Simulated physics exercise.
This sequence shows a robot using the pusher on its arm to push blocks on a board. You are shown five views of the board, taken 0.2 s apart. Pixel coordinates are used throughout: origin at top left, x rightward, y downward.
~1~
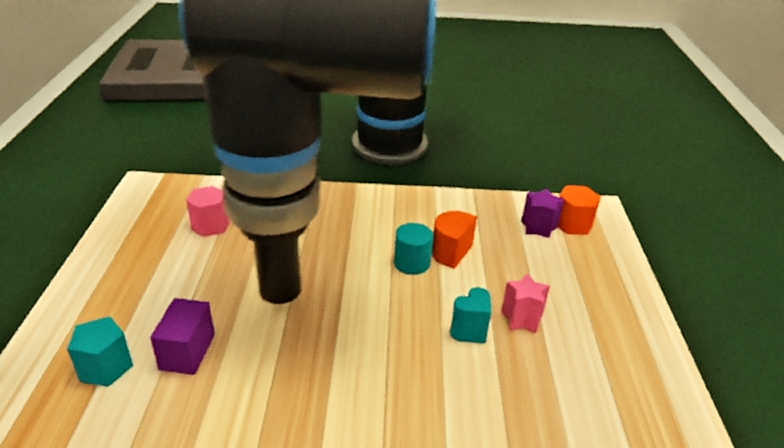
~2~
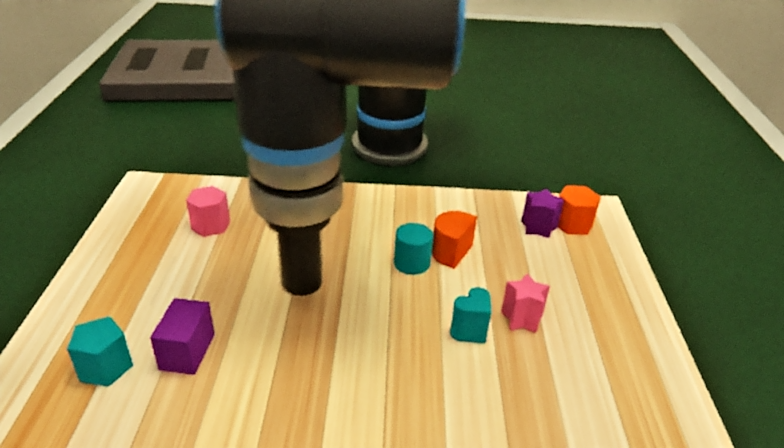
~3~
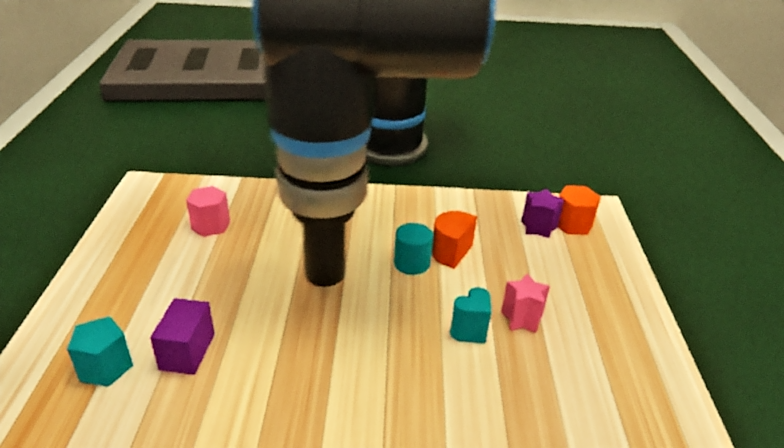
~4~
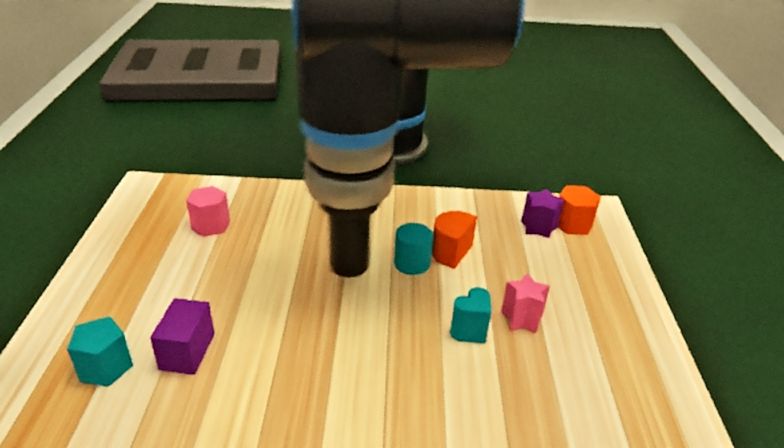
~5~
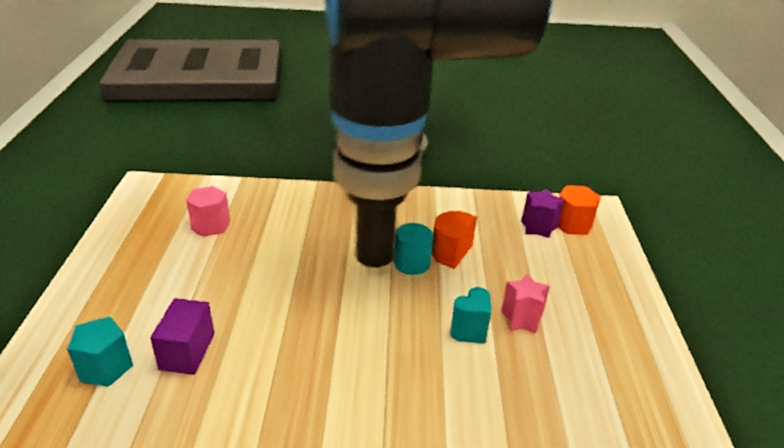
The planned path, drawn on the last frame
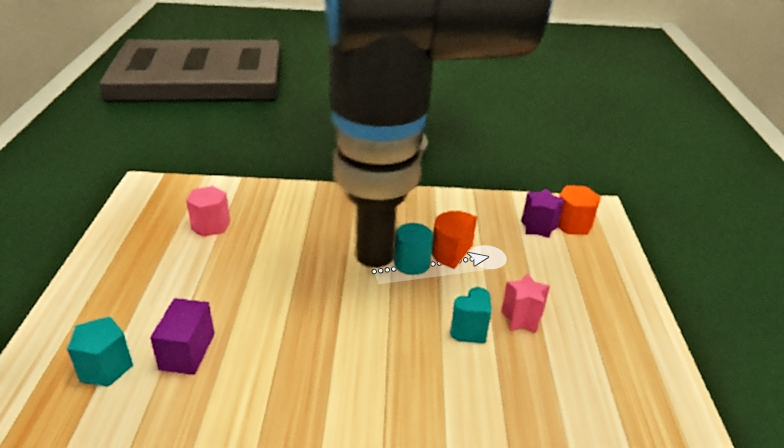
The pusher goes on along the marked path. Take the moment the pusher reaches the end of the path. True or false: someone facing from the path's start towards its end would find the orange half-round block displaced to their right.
That is false.
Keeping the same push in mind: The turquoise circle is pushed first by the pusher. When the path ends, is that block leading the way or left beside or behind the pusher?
The pusher still has the turquoise circle in front of it when the path ends.
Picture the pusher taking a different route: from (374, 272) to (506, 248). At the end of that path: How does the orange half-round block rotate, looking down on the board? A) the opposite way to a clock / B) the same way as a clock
Correct choice: A.
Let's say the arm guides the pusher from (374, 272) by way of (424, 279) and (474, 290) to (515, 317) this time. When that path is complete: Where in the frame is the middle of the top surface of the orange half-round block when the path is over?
It will end up at (479, 208).
Path on the board, from (374, 272) directly to (488, 257).
What follows on the original path. One third of the way, pusher (415, 251); turquoise circle (450, 228); orange half-round block (480, 216), turned 15° anticlockwise.
Two thirds of the way, pusher (453, 246); turquoise circle (490, 226); orange half-round block (506, 208), turned 60° anticlockwise.
At the end, pusher (491, 242); turquoise circle (528, 223); orange half-round block (519, 202), turned 120° anticlockwise; purple star (548, 191), turned 40° clockwise; orange hexagon (584, 195).
